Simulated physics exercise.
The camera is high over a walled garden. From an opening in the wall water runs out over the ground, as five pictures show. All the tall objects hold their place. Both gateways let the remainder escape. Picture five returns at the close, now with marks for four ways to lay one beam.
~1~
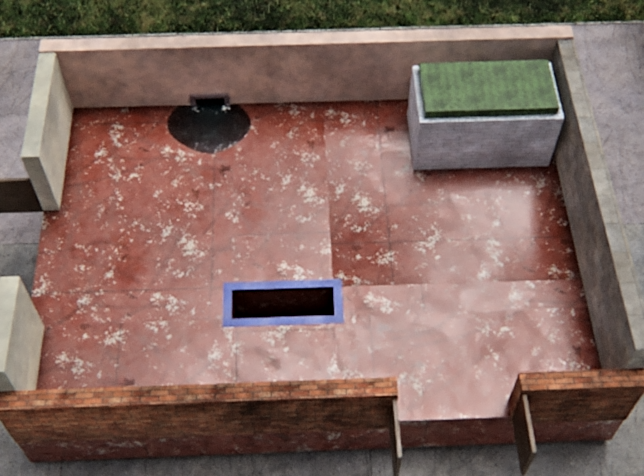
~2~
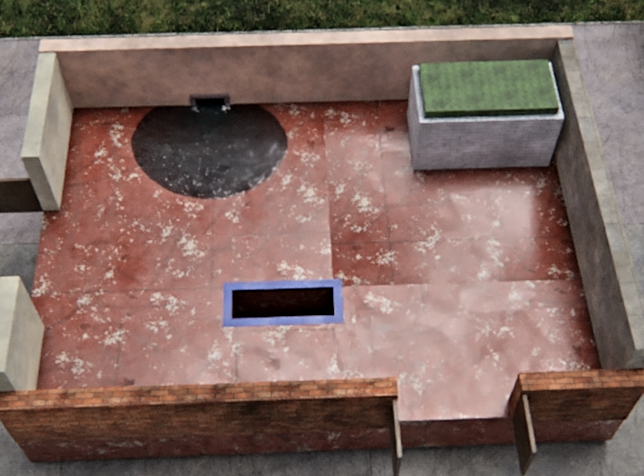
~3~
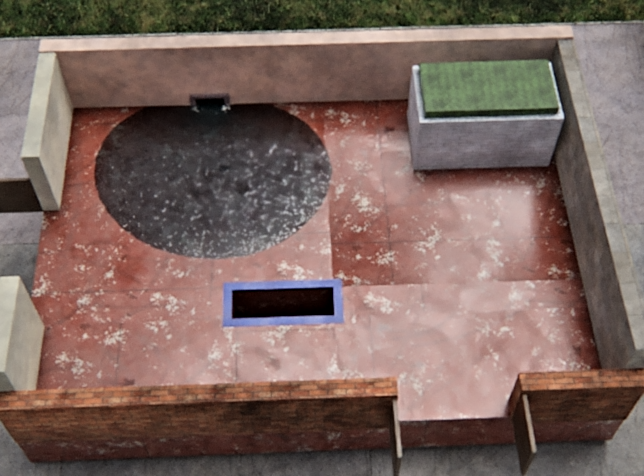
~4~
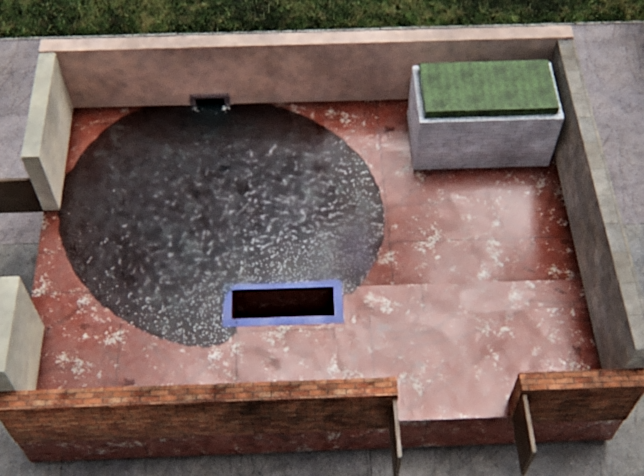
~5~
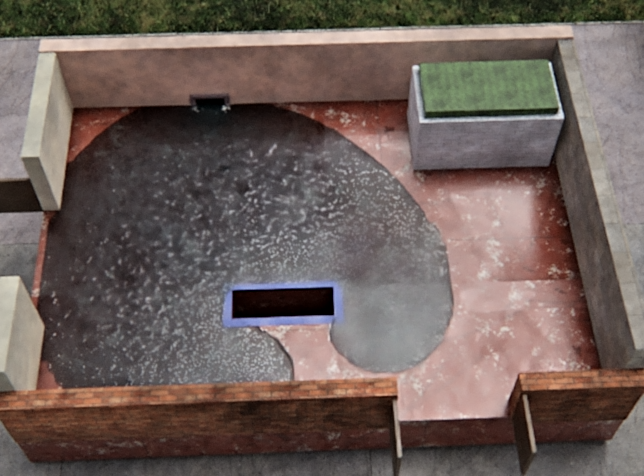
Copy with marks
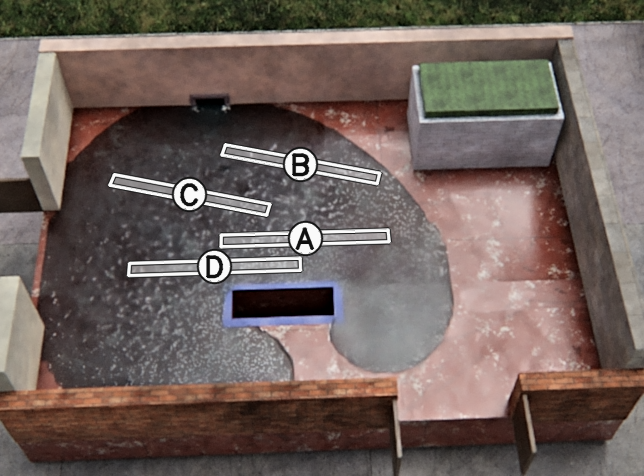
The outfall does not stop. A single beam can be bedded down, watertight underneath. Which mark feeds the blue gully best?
Choose B.
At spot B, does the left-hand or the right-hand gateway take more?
The right one.
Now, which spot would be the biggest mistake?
It is D.
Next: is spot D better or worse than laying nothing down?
Spot D is worse.
In white, A from (221, 240) to (388, 235); B from (223, 149) to (378, 178); C from (112, 179) to (268, 209); D from (129, 269) to (300, 264).
With A, about 10 % of the stream goes into the blue gully, about 88 % out by the gates.
With B, about 23 % of the stream goes into the blue gully, about 75 % out by the gates.
With C, about 12 % of the stream goes into the blue gully, about 85 % out by the gates.
With D, about 6 % of the stream goes into the blue gully, about 91 % out by the gates.
